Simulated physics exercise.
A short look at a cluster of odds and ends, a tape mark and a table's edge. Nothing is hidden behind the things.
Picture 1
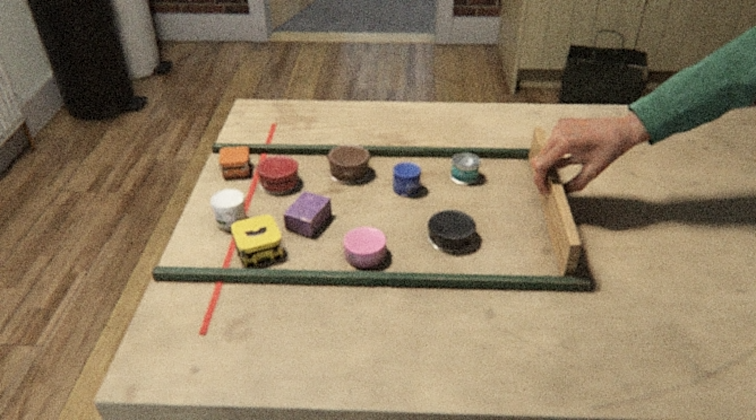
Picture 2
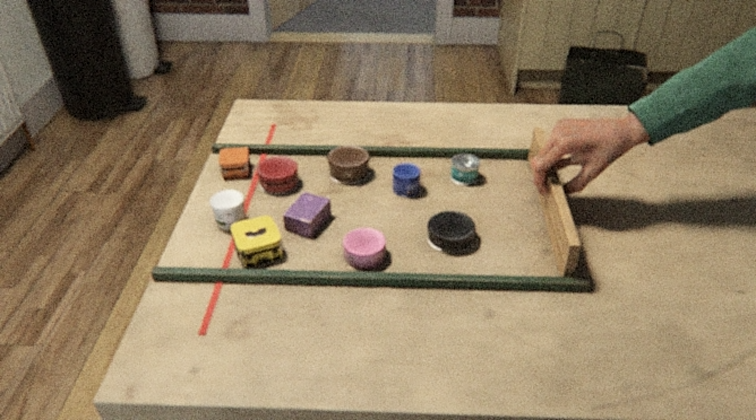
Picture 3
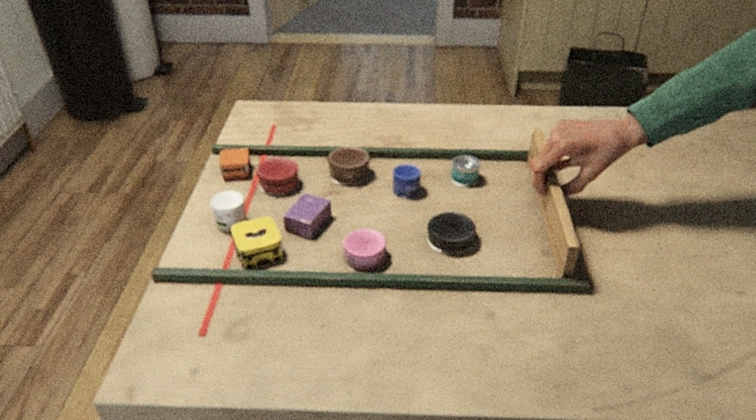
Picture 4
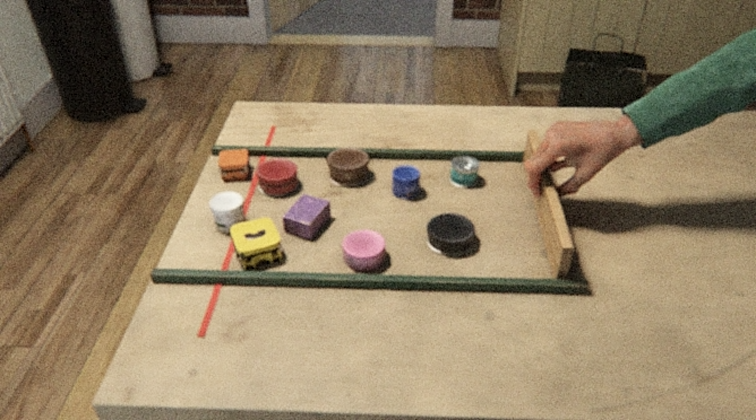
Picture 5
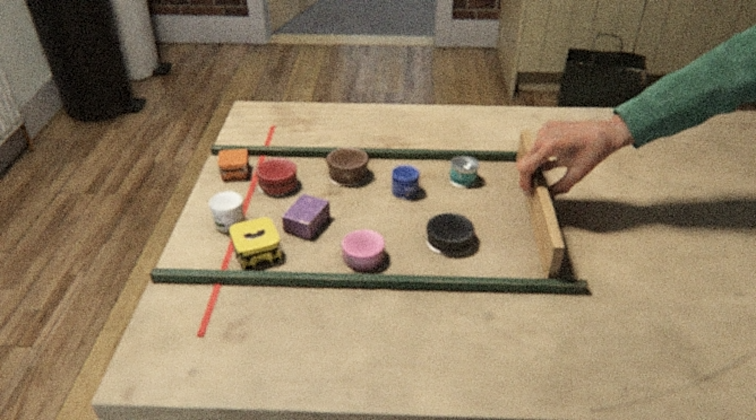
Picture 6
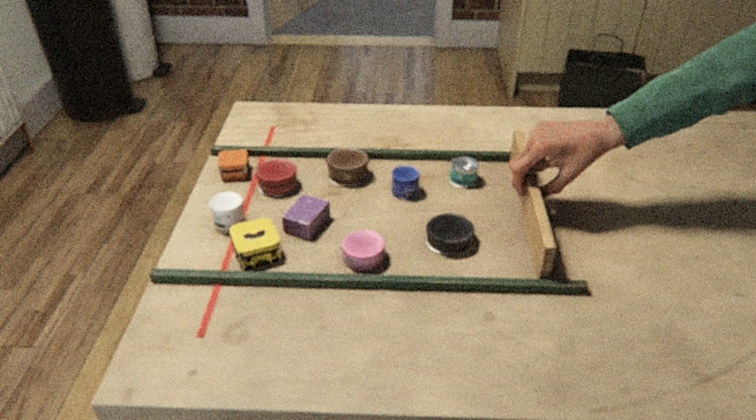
The clip opens on a wooden table where small tubs, tins and blocks sit between two dark green rails, some near a red tape line. A hand in a green sleeve holds a wooden board upright at the right, then slides it slightly left, while the objects stay practically still.
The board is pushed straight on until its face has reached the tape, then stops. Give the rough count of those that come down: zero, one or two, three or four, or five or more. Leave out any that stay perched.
In the end the number that fall off is one or two.
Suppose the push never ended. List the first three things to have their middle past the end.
They are the orange case, then the yellow case, then the white tin.
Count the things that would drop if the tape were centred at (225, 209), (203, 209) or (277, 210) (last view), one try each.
In that order 5, 6 and 0.
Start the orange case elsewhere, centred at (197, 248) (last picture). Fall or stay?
From there it falls.
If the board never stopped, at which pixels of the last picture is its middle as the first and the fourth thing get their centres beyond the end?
First at (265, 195), next at (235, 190).
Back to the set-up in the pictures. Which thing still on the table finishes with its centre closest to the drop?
The yellow case.
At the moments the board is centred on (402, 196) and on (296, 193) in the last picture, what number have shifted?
By then 4, and 9.
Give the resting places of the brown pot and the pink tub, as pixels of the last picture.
About (214, 158), and the other about (204, 255).
A little later, none off yet; orange case at rest near (234, 166); white tin at rest near (228, 212); yellow case at rest near (256, 244).
Next, none off yet; orange case moving near (223, 167); white tin at rest near (228, 212); yellow case shifted about its own width near (218, 239).
When it is over, the number that fall off is one or two; down, orange case.
